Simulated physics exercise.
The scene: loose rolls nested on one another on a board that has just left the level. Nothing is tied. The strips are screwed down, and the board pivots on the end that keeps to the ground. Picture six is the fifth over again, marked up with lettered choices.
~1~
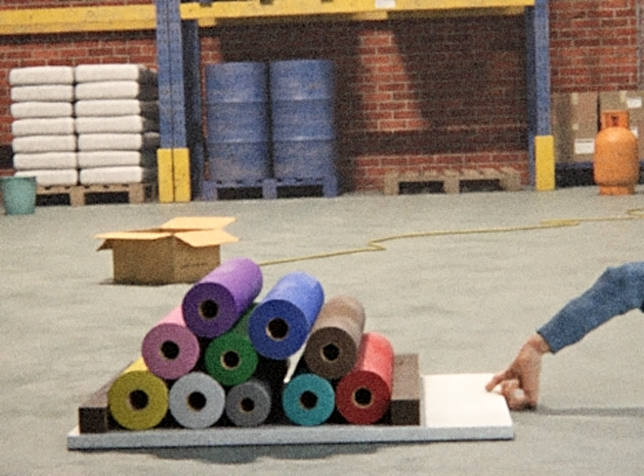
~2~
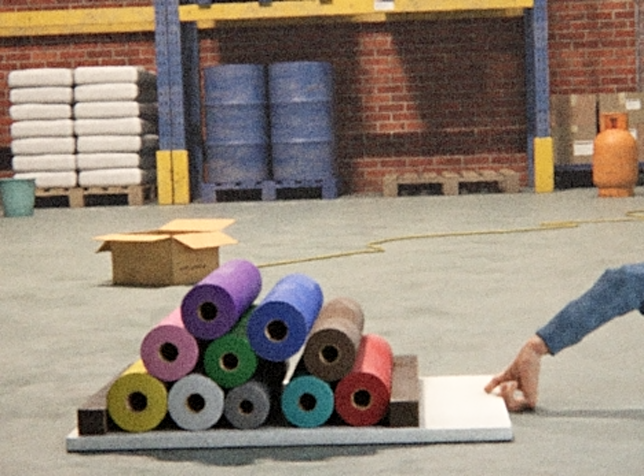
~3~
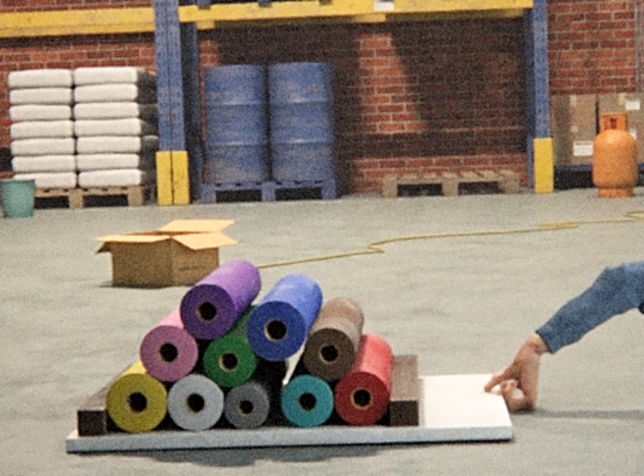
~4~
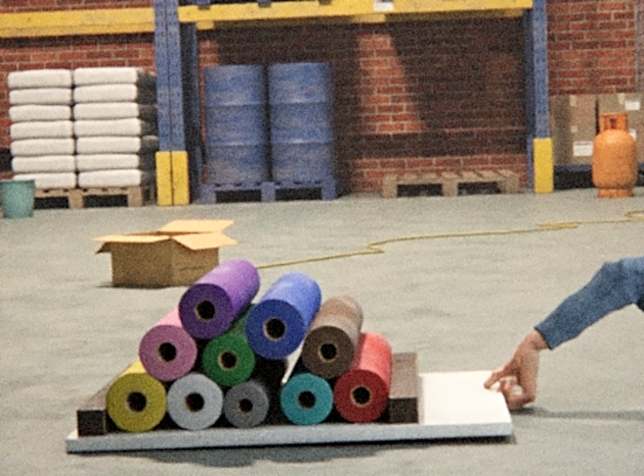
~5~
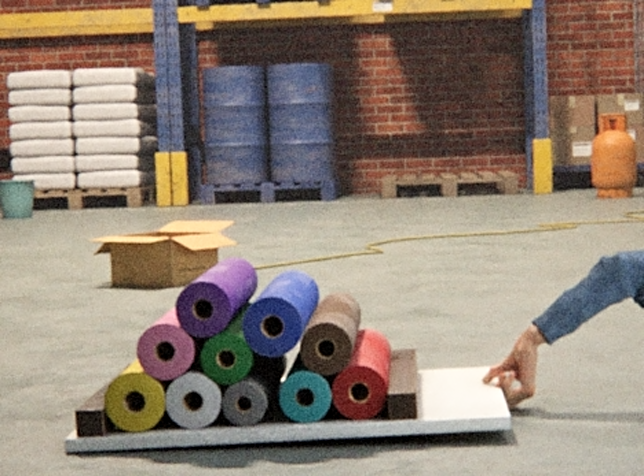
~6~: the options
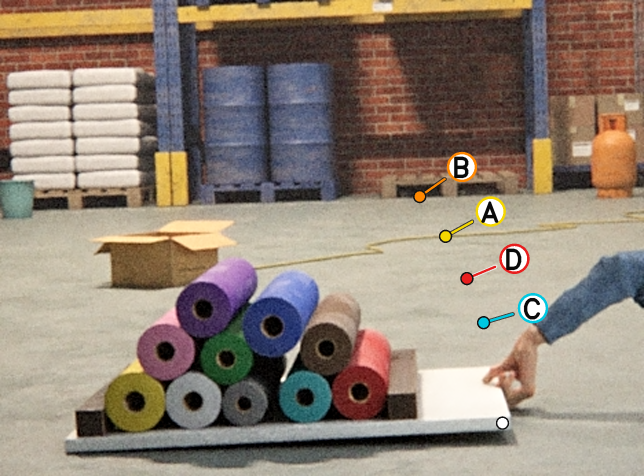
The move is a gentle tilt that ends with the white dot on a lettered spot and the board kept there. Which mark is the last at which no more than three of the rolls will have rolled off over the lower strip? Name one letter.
The answer is mark D.
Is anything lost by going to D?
No.
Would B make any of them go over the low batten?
Yes, at B.
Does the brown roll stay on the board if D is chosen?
The brown roll: Yes.
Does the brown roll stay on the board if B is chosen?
The brown roll: No.
On the marked copy, A at (445, 237); B at (420, 196); C at (484, 323); D at (467, 278); the white dot at (503, 423).
Taking D. A third of the way, board at 15°.
Two thirds of the way, board at 21°.
When it is over, board at 21°, none over the low batten.
As for the rest, A five over the low batten; B five over the low batten; C none over the low batten.
